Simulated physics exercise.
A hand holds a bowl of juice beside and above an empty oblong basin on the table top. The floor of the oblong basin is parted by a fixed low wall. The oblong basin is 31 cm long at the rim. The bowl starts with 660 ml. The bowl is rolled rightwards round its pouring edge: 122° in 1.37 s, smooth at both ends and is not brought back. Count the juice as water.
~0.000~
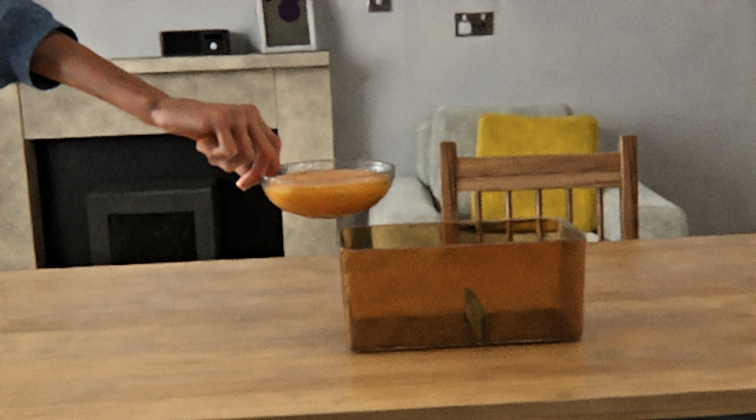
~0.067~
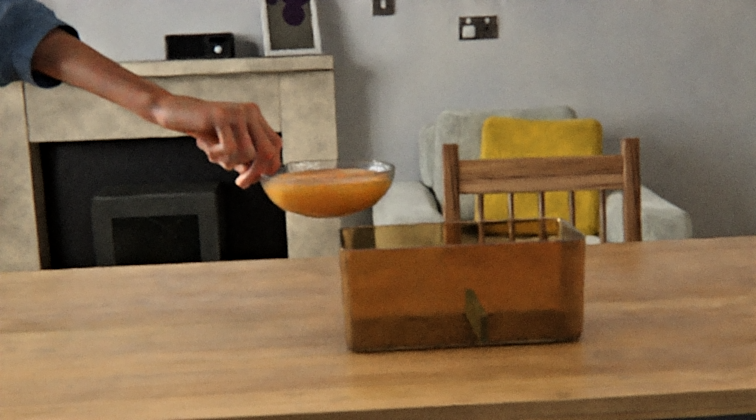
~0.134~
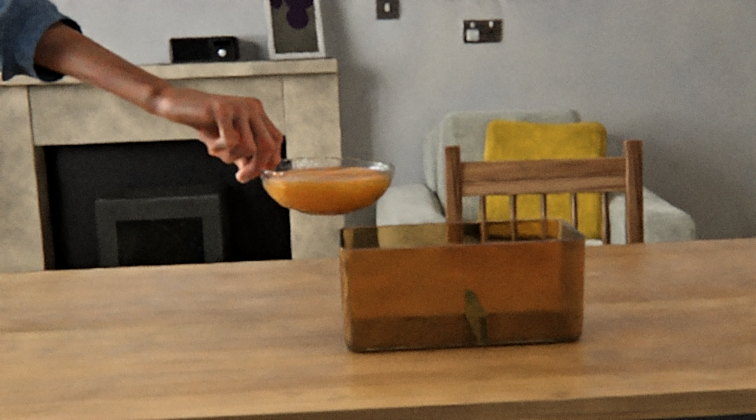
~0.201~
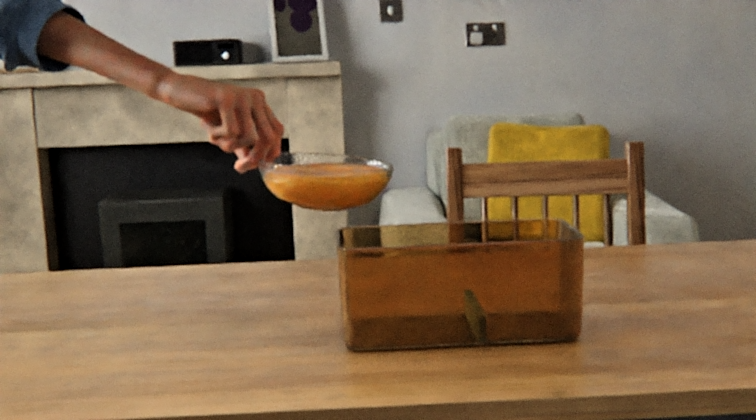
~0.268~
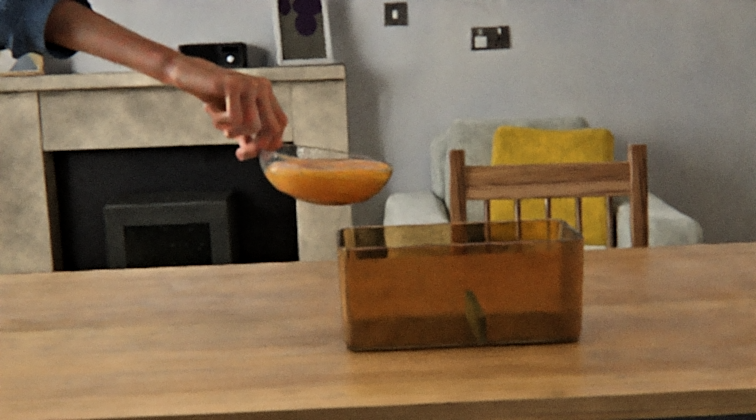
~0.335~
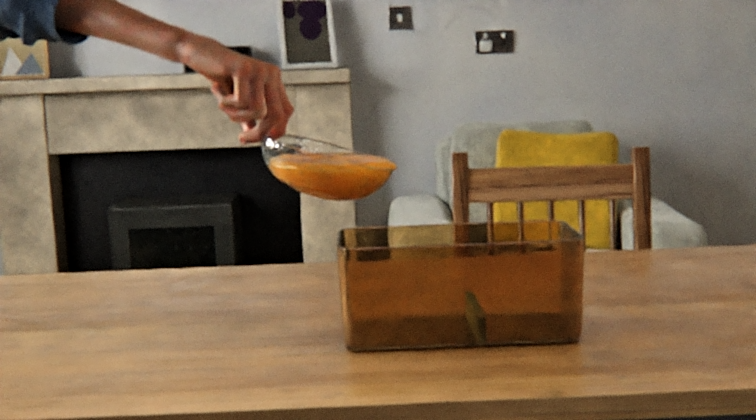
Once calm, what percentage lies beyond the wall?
About 57 per cent.
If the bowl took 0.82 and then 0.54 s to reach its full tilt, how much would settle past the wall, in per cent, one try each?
In turn about 50 and 60 per cent.
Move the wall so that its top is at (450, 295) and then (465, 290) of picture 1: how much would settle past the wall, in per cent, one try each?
First 85, then 70 per cent.
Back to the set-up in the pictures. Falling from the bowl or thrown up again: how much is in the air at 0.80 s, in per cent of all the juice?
About 36 per cent.
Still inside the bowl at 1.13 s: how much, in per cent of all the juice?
Near 0 in a hundred.
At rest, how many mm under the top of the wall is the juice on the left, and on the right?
Left about 22 mm, right about 12 mm.
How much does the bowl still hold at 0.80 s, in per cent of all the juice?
Near 14 in a hundred.
By 0.80 s the tilt is 76° and 13 per cent is still to pour, 28 is left of the wall and 23 right of it.
By 1.13 s the tilt is 113° and 0 per cent is still to pour, 42 is left of the wall and 58 right of it.
By 1.49 s the tilt is 122° and 0 per cent is still to pour, 42 is left of the wall and 57 right of it.
By 1.87 s the tilt is 122° and 0 per cent is still to pour, 42 is left of the wall and 57 right of it.
At rest 42 per cent lies left of the wall, 57 right of it and 0 outside.
